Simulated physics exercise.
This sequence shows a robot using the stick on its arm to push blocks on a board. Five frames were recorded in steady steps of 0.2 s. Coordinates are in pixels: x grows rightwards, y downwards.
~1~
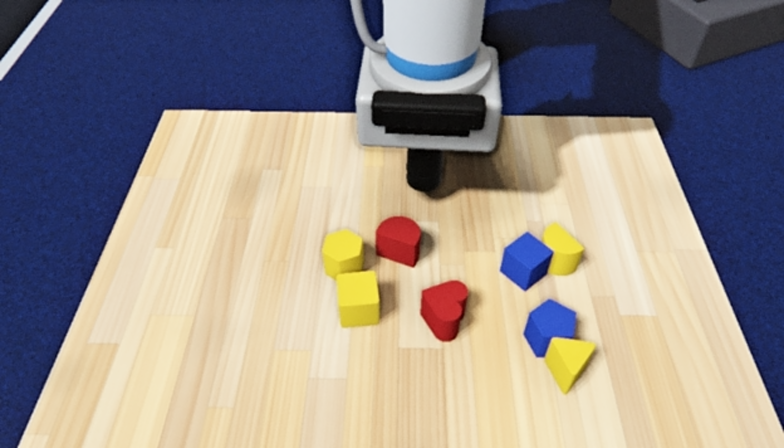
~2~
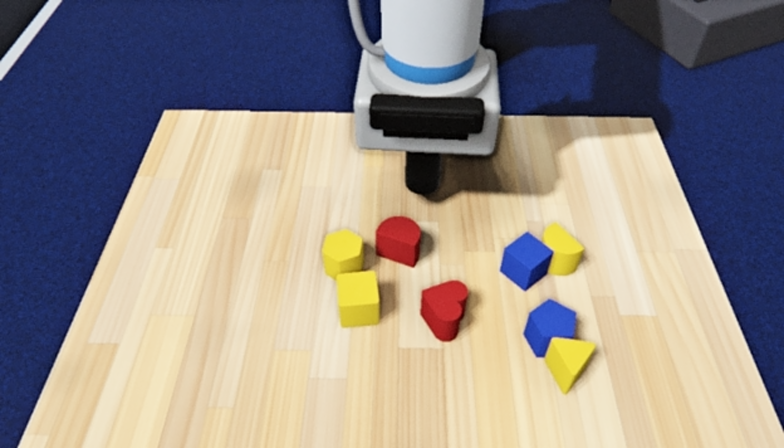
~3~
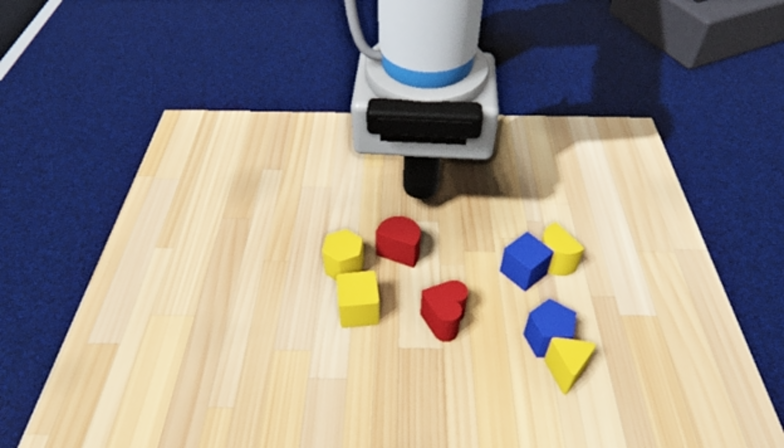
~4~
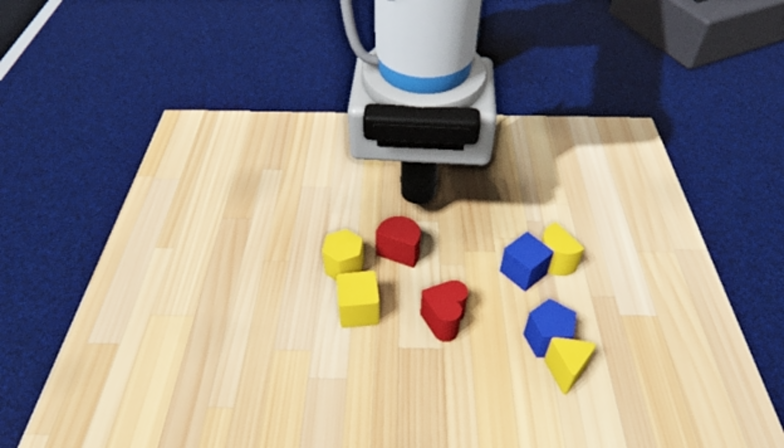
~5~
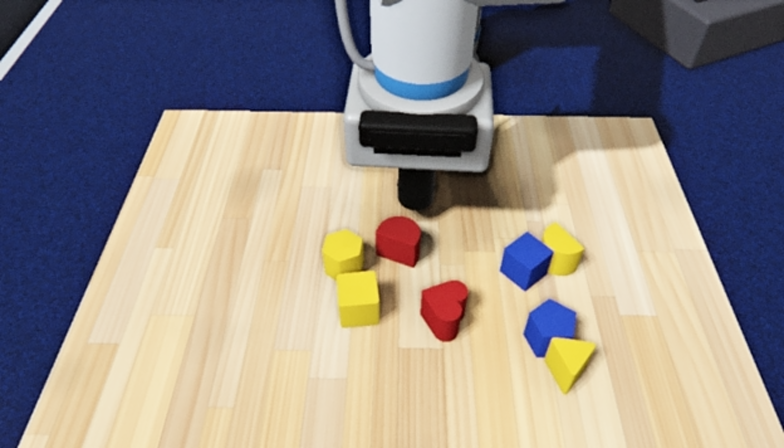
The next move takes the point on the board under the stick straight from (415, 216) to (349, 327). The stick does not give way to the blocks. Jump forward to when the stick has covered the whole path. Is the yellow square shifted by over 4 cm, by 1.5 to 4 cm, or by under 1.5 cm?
Distance: Above 4 cm.
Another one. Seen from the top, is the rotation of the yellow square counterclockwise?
No
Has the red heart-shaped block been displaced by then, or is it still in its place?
By the time the path is finished, it has hardly shifted at all.
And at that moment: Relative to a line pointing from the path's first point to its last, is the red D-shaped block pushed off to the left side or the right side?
It goes toward the left-hand side.
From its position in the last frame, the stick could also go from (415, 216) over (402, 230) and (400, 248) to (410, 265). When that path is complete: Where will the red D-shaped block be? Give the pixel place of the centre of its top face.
Near (397, 270).
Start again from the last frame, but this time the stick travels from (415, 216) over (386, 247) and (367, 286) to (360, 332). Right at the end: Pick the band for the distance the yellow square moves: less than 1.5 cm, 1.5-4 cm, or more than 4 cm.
The distance will be above 4 cm.
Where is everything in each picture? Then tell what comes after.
In the first frame, stick's lower end at (424, 181); yellow hexagonal block at (343, 244); yellow square at (357, 288); red D-shaped block at (400, 229); red heart-shaped block at (447, 298).
In the second frame, stick at (422, 184); blocks still.
In the third frame, stick at (420, 188); blocks still.
In the fourth frame, stick at (418, 193); blocks still.
In the fifth frame, stick at (415, 199); yellow hexagonal block at (343, 244); yellow square at (357, 288); red D-shaped block at (400, 229); red heart-shaped block at (447, 298).
On the path given first. One third of the way, stick at (394, 233); red D-shaped block at (391, 255), turned 20° anticlockwise.
Two thirds of the way, stick at (371, 271); yellow hexagonal block at (339, 247), turned 15° clockwise; yellow square at (344, 324), turned 55° clockwise; red D-shaped block at (380, 296), turned 50° anticlockwise.
At the end, stick at (347, 311); yellow hexagonal block at (339, 247), turned 15° clockwise; yellow square at (336, 345), turned 80° clockwise; red D-shaped block at (382, 323), turned 115° anticlockwise; red heart-shaped block still.
